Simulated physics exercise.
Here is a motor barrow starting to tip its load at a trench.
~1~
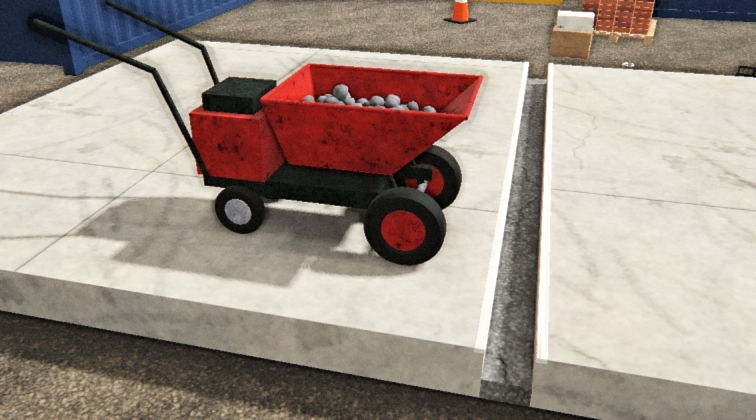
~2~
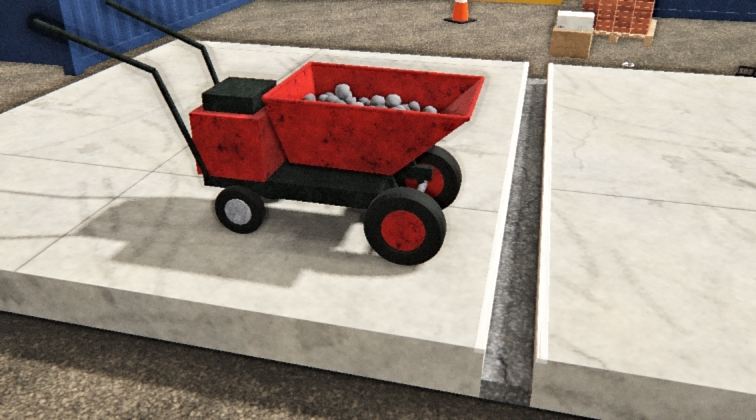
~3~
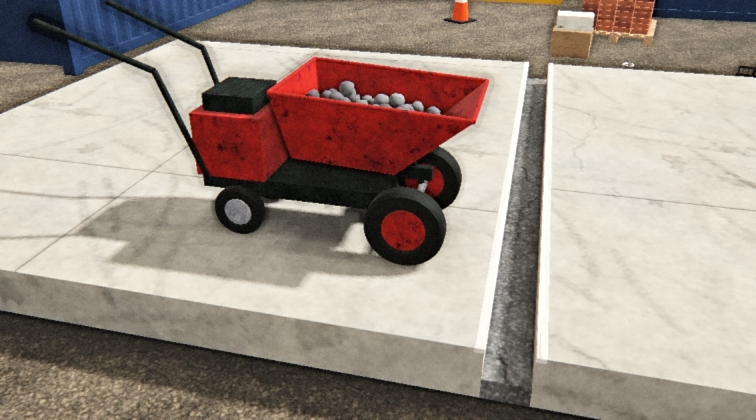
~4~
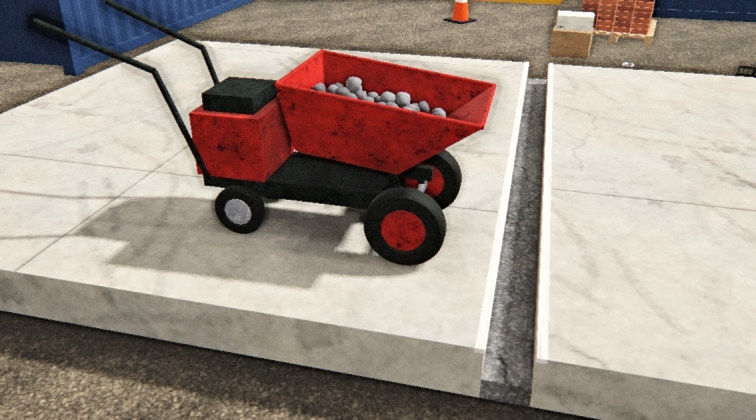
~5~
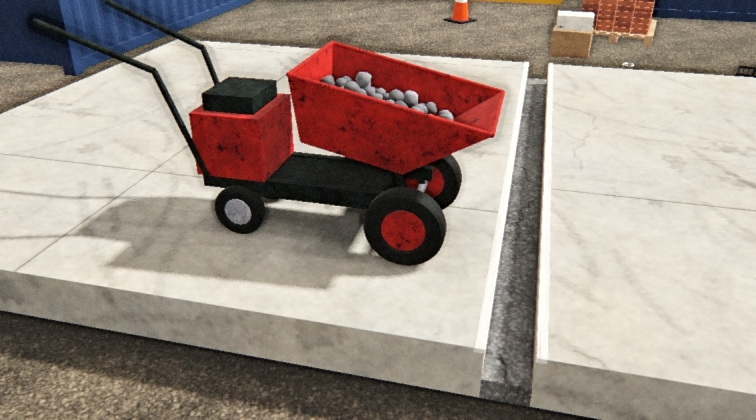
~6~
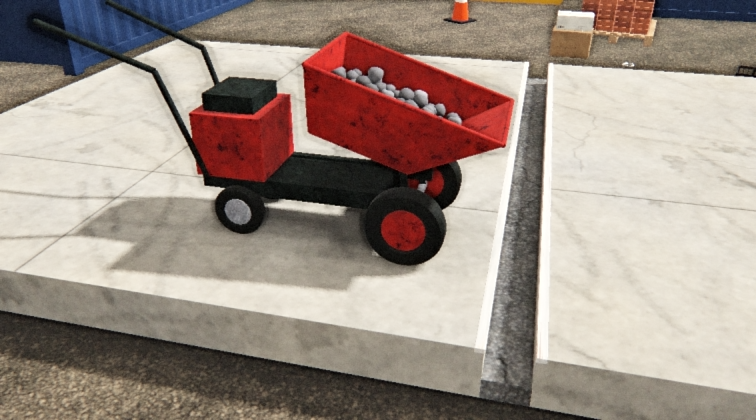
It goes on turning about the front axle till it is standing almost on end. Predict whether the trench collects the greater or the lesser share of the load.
Inside: The lesser amount.
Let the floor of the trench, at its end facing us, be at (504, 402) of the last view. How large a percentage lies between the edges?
About 0 per cent.
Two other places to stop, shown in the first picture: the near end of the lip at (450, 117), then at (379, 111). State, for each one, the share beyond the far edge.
That would be roughly 70 in a hundred and then roughly 10 in a hundred.
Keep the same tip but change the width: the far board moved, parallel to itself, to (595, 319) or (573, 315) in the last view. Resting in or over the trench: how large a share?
Lab note: Try one about 80 %, try two about 50 %.
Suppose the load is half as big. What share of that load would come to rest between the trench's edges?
It lands at roughly 10 per cent.
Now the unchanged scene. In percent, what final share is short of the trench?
It works out to close to 0 per cent.
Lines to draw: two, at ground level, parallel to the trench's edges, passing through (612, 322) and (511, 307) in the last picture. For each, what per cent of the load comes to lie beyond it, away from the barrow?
50 and 90 in a hundred.
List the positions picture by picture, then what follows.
Lip of the skip at (466, 118), level; top of the load at (355, 109), round cobbles; first edge of the trench at (487, 303); far edge at (543, 311), the trench under half as wide as the skip, and about as deep as wide, in the first picture.
Lip of the skip at (468, 119), level; top of the load at (356, 108), in the second picture.
Lip of the skip at (473, 122), tipped barely; top of the load at (344, 105), in the third picture.
Lip of the skip at (482, 128), tipped a little; top of the load at (353, 108), in the fourth picture.
Lip of the skip at (492, 135), tipped a little; top of the load at (347, 101), in the fifth picture.
Lip of the skip at (503, 146), tipped clearly; top of the load at (357, 96); first edge of the trench at (487, 303); far edge at (543, 311), in the sixth picture.
Soon, skip tipped steeply; all in the skip.
A while on, skip tipped right over; about half in the skip; a stray few in or heaped over the trench; about a third beyond it; a stray few falling.
Towards the end, skip tipped right over; a small part in the skip; a stray few in or heaped over the trench; most beyond it.
Finally, skip tipped right over; a small part in the skip; a stray few in or heaped over the trench; most beyond it.
